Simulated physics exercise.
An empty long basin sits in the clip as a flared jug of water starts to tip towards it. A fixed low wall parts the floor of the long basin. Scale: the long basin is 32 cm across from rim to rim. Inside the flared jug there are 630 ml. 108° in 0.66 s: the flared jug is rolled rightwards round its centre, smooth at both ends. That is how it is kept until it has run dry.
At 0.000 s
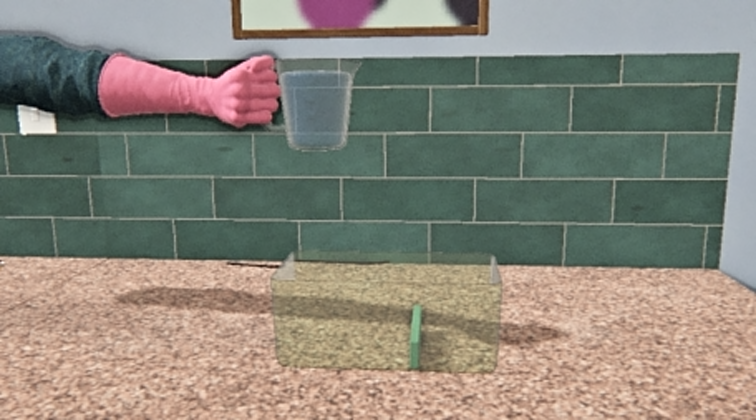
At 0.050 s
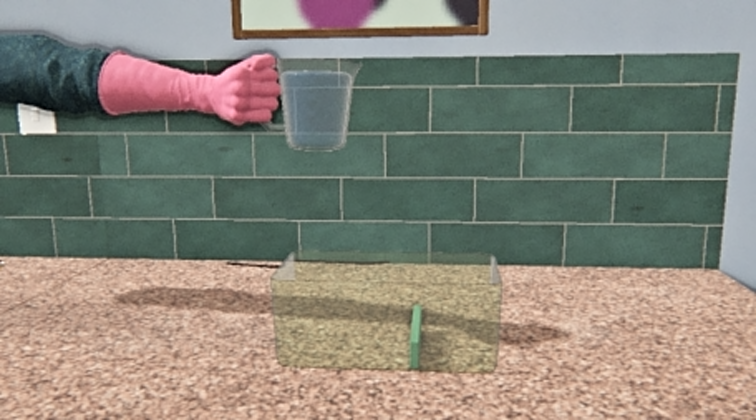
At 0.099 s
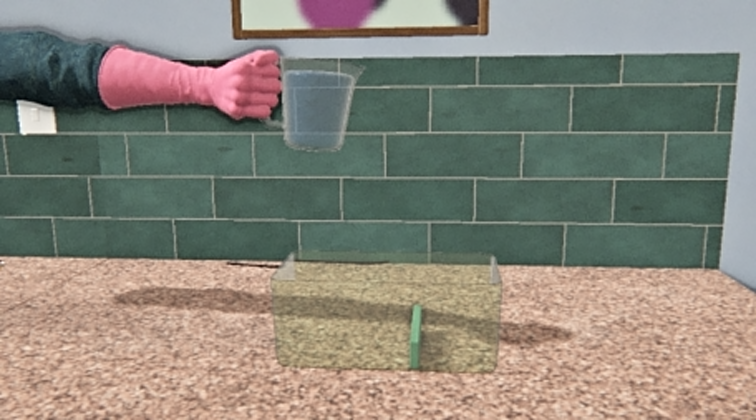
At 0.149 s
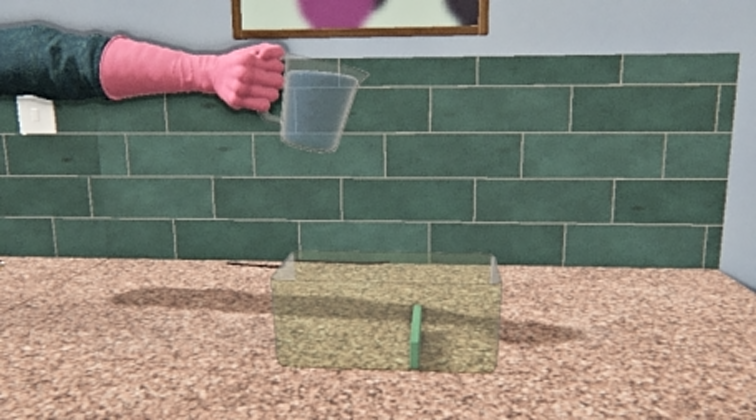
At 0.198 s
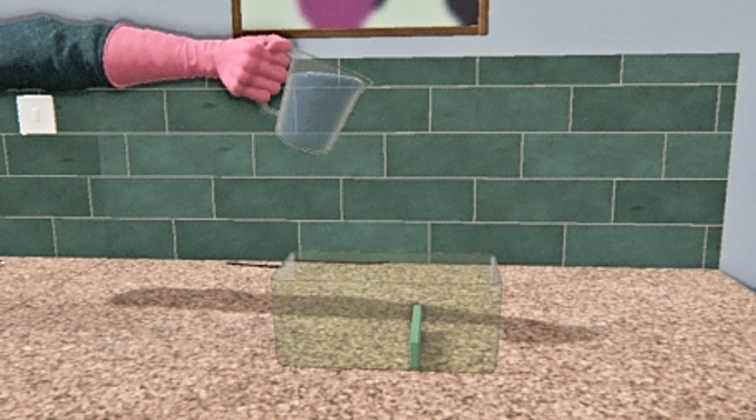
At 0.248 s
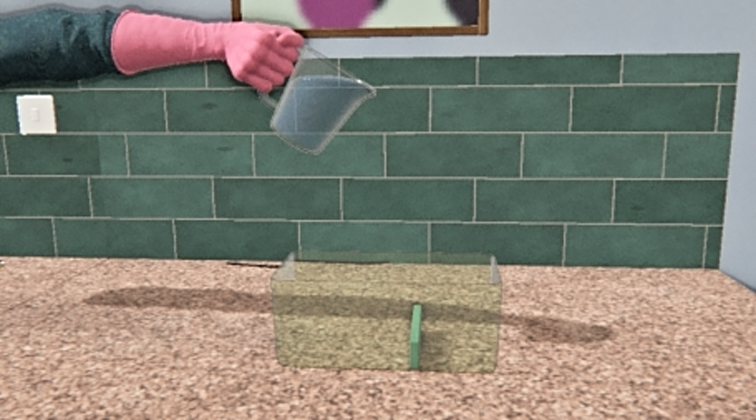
A flared, clear jug of bluish water, held by a pink-gloved hand, starts nearly upright and tilts rightwards, slowly and then faster, its water shifting towards the lower rim above a long, see-through basin with a green upright piece inside.
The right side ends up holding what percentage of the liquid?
About 77 in every hundred parts.
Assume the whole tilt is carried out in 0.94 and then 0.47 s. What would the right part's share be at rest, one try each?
Try 1: Approx. 80 %; try 2: Approx. 65 %.
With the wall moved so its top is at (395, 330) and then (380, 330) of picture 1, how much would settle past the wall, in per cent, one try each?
It comes to 80 per cent, and then 80 per cent.
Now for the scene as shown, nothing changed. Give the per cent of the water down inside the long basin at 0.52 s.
I'd estimate some 8 percent of the liquid.
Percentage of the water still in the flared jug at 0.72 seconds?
10 per cent or thereabouts.
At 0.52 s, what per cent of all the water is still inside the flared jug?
Roughly 52 %.
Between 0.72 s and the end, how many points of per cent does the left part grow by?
It comes to near 10 per cent.
By 0.52 s the tilt is 97° and 52 per cent is still to pour, 0 is left of the wall and 8 right of it.
By 0.72 s the tilt is 108° and 9 per cent is still to pour, 11 is left of the wall and 51 right of it.
By 0.93 s the tilt is 108° and 0 per cent is still to pour, 18 is left of the wall and 76 right of it.
By 1.16 s the tilt is 108° and 0 per cent is still to pour, 21 is left of the wall and 77 right of it.
At rest 21 per cent lies left of the wall, 77 right of it and 3 outside.
